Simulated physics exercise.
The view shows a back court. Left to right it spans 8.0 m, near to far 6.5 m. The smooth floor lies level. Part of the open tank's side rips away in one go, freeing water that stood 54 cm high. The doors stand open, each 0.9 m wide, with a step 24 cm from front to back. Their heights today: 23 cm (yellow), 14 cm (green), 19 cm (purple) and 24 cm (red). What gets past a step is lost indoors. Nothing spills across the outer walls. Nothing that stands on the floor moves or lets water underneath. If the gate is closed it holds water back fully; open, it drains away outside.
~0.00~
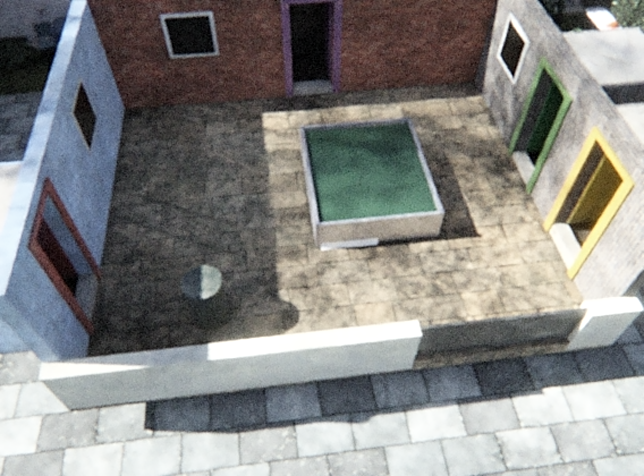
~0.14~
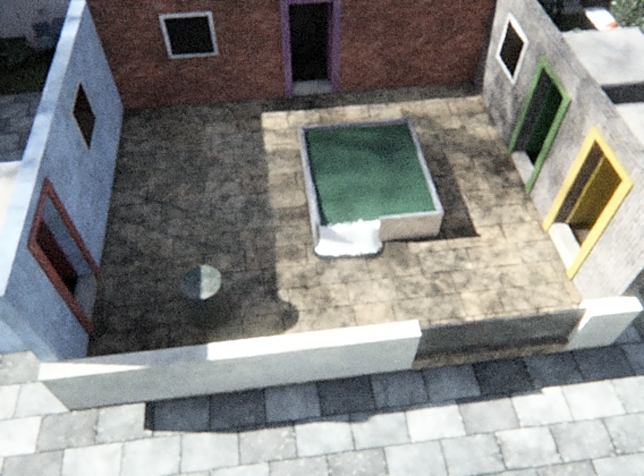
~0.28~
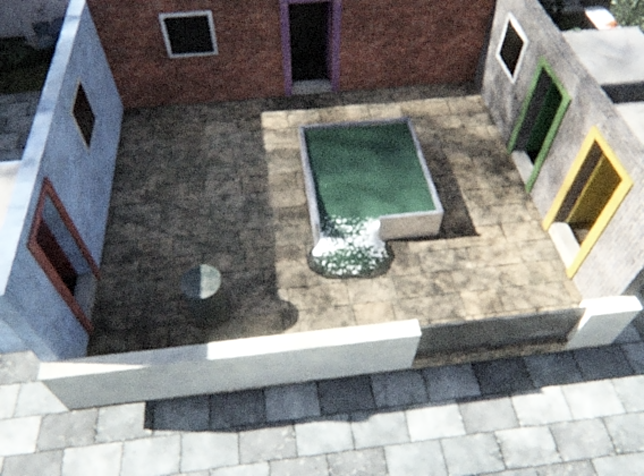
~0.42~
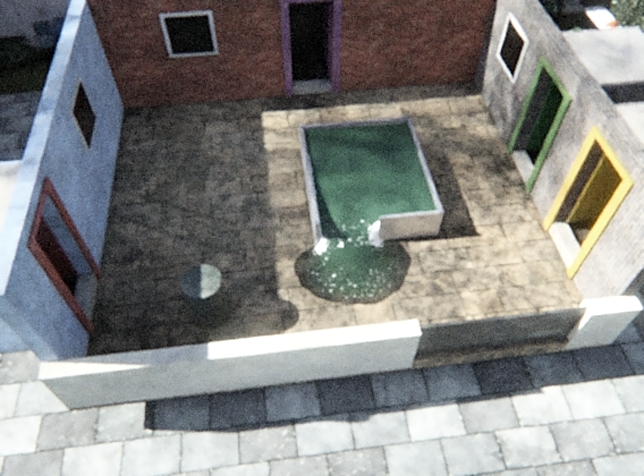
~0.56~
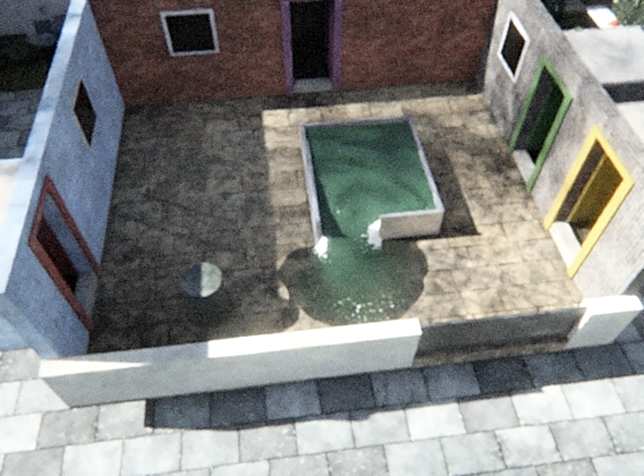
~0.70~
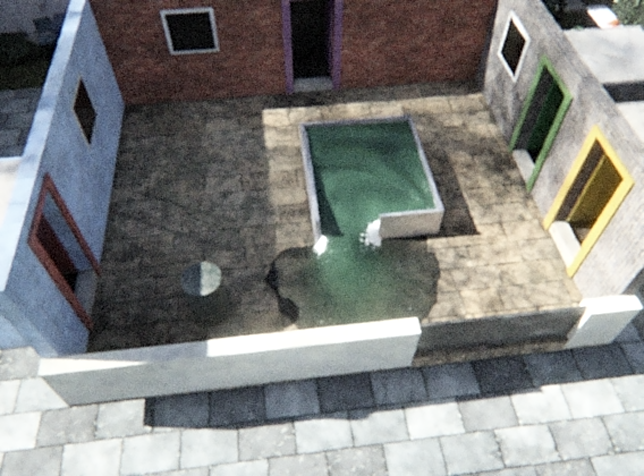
A back court with open doors held a tank of still green water until part of its near side broke away, and water poured out foaming and spread in a widening pool across the floor.
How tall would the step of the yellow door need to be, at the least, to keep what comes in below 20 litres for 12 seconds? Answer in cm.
About 8.5 cm.
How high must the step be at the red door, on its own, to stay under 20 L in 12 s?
About 9.0 cm at red.
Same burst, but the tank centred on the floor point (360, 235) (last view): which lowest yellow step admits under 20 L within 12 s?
Then roughly 11.5 cm.
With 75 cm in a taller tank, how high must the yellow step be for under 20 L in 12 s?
About 13.0 cm.
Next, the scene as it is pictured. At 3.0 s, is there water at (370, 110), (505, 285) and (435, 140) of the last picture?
In that order: Still dry, under water, dry.
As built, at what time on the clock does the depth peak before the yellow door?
At about 3.6 s.
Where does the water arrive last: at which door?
It is the purple one.
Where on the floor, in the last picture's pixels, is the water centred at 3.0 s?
Near (353, 241).
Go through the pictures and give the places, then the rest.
The first picture shows still water, 54 cm deep, in the open tank at (367, 170); the yellow door at (581, 214) is dry.
In the second picture, the gap is at (348, 235), the front 0.3 m out at (357, 255); the back of the open tank holds 54 cm.
In the third picture, water pours out at (348, 236) and has run 0.7 m, to (341, 276); about 9 cm deep outside, 54 cm at the back.
In the fourth picture, the front is at (364, 301), 1.3 m from the gap at (348, 236); 1.7 m2 of floor is wet, 54 cm left at the back.
In the fifth picture, the front is at a hidden place, 1.8 m from the gap at (348, 235); 2.8 m2 of floor is wet, 54 cm left at the back.
In the sixth picture, the gap is at (348, 234), the front 2.2 m out at a hidden place; the back of the open tank holds 54 cm; the yellow door at (580, 212), 3.7 m from the gap, is still 2.5 m from the nearest water.
After 1.4 s water covers 15 % of the floor, deepest (32 cm) near (340, 248); it has not reached the yellow door.
After 3.0 s water covers 25 % of the floor, deepest (27 cm) near (356, 339); it has not reached the yellow door.
After 12.0 s water covers 95 % of the floor, deepest (12 cm) near (345, 137); 5 cm at the yellow door, 0 litres in over its 23 cm step.
At the yellow door as built, the water arrived by 3.1 s and peaked near 12 cm at 3.6 s.
With a step of 7 cm, 35 litres would have come in within the 12 s; with 10 cm, 7 litres. So under 20 litres takes about 8.5 cm.
